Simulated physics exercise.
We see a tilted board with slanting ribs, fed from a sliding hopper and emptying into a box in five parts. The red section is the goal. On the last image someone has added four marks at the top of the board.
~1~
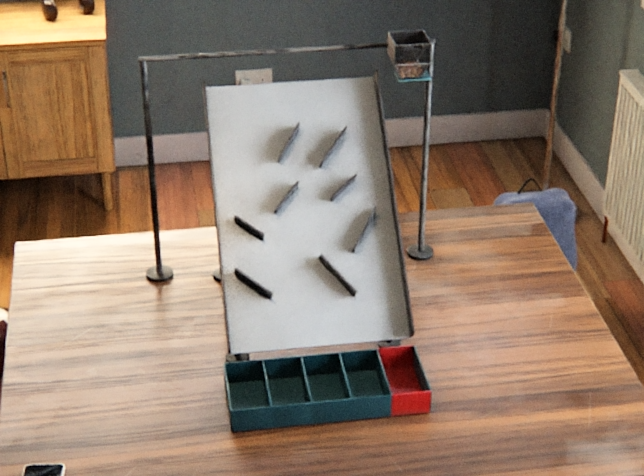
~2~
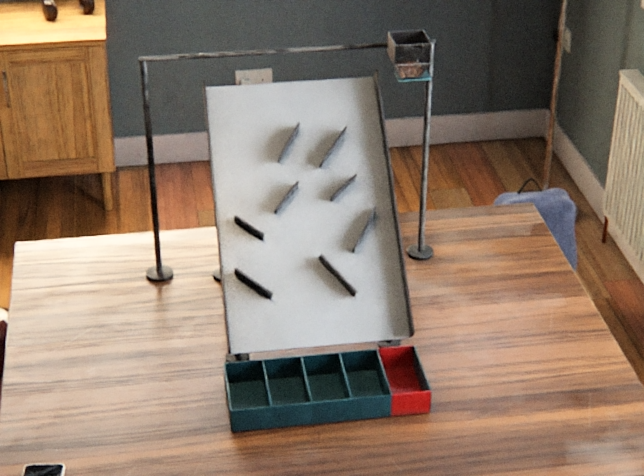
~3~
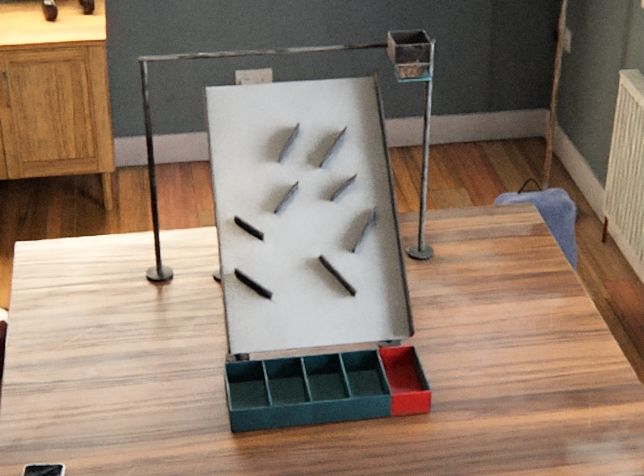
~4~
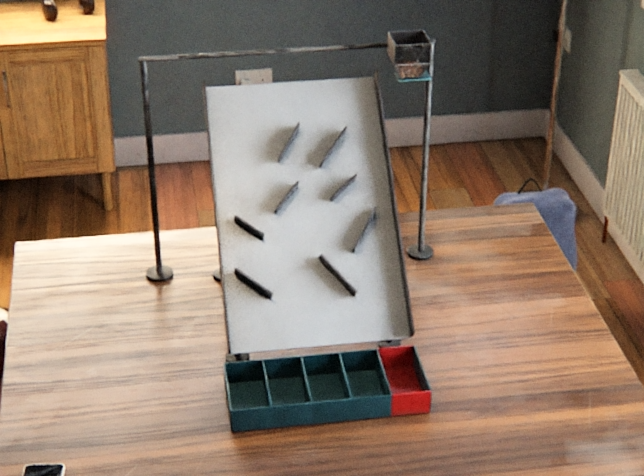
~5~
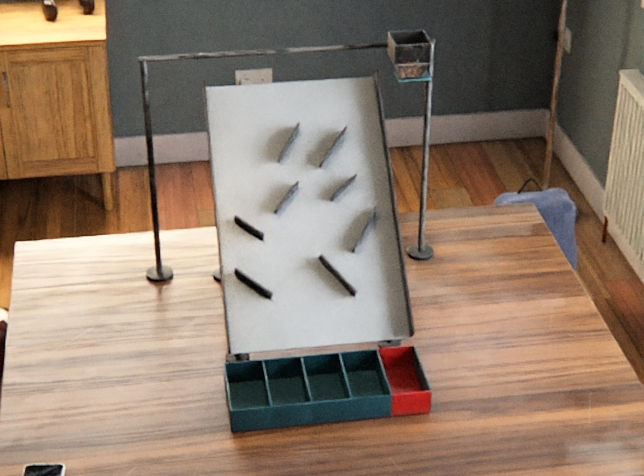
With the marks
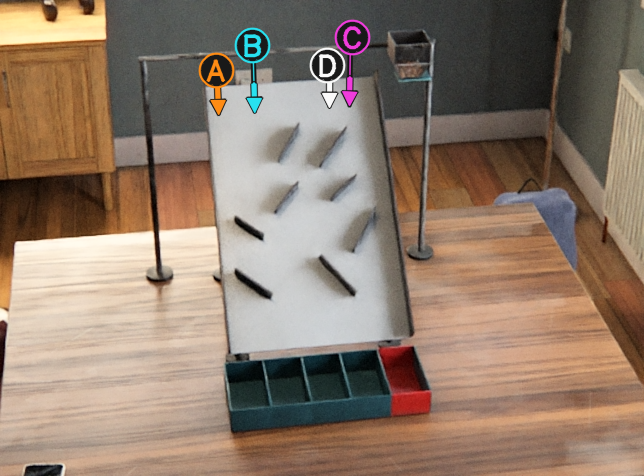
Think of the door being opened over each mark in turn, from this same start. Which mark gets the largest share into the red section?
Mark C does it best.
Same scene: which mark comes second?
That is mark D.
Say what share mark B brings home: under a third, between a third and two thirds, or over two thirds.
Mark B gives under a third.
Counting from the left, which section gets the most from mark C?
The fifth from the left.
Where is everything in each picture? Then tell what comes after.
The first picture shows hopper near (409, 68), cereal balls, door shut.
The second picture shows ribs (279, 157) to (299, 123), (321, 163) to (346, 126), (276, 209) to (298, 181).
The third picture shows ribs (333, 196) to (357, 174), (235, 215) to (264, 235), (355, 248) to (376, 207).
The fourth picture shows ribs (236, 268) to (273, 294), (321, 254) to (357, 292).
The fifth picture shows red section near (411, 402), number 5 of 5 from the left.
On the marked copy, mark A meets the board at (218, 109); mark B meets the board at (254, 107); mark C meets the board at (349, 100); mark D meets the board at (329, 102).
For mark A, only a few in the red section, all but a few in other sections.
For mark B, only a few in the red section, all but a few in other sections, a small share outside the box.
For mark C, close to two thirds in the red section, close to a quarter in other sections, a small share outside the box.
For mark D, close to a quarter in the red section, the bulk in other sections, only a few outside the box.
